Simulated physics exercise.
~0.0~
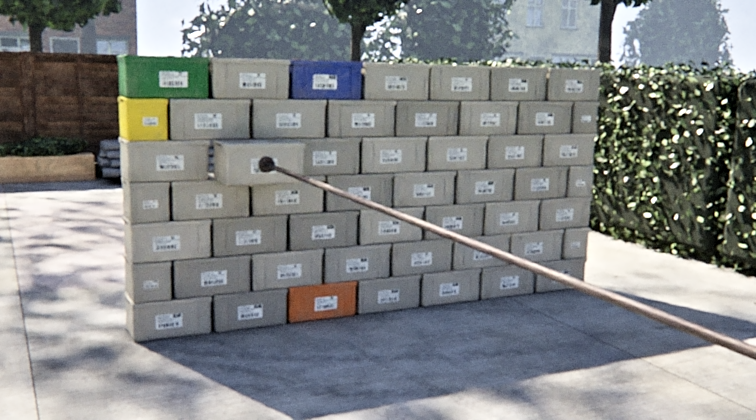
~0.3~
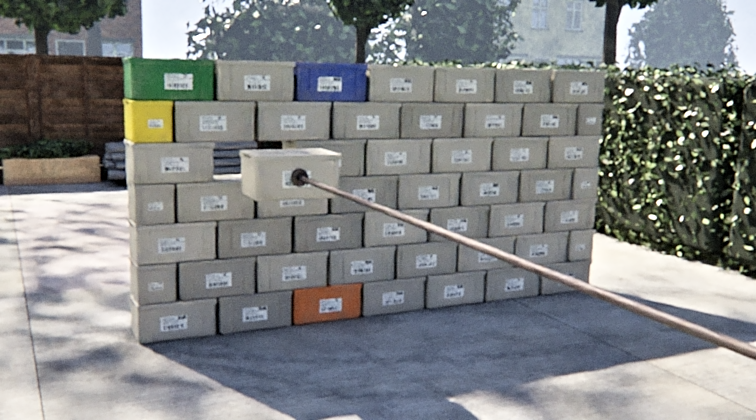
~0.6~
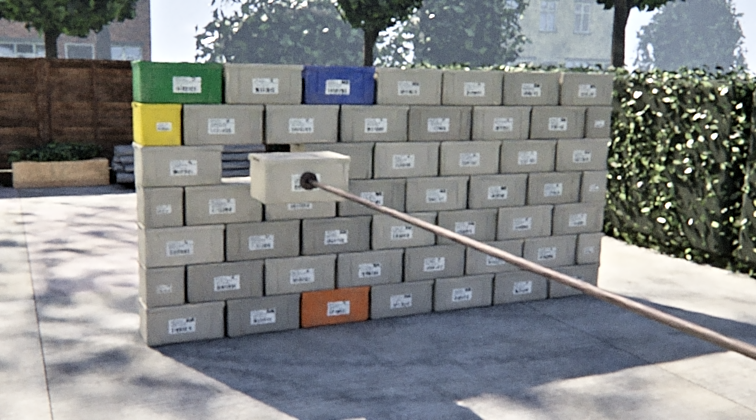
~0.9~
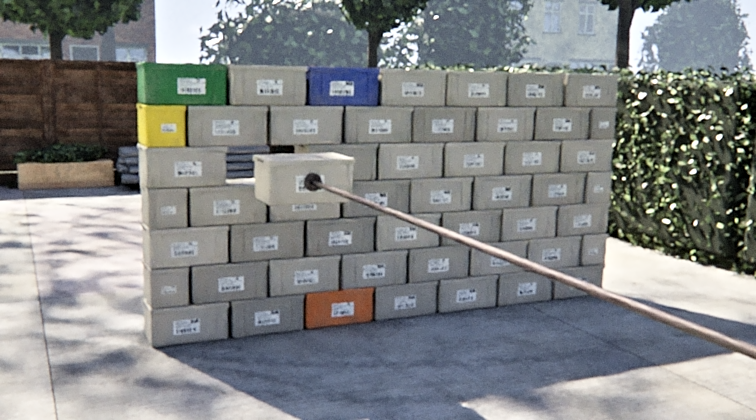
A long rigid rod reaches in from the right and holds a grey tote in the upper left part of a broad wall of stacked grey totes. The wall stands on sunlit paving, seen from the front at a slight angle, with a brown fence behind and a hedge to the right. Green and blue totes sit in the top row, a yellow one at the left below, and an orange one at the bottom. The rod draws the tote out toward the viewer, opening a gap, as the view shifts slightly left. The tote ends held in front of the wall, which remains standing.
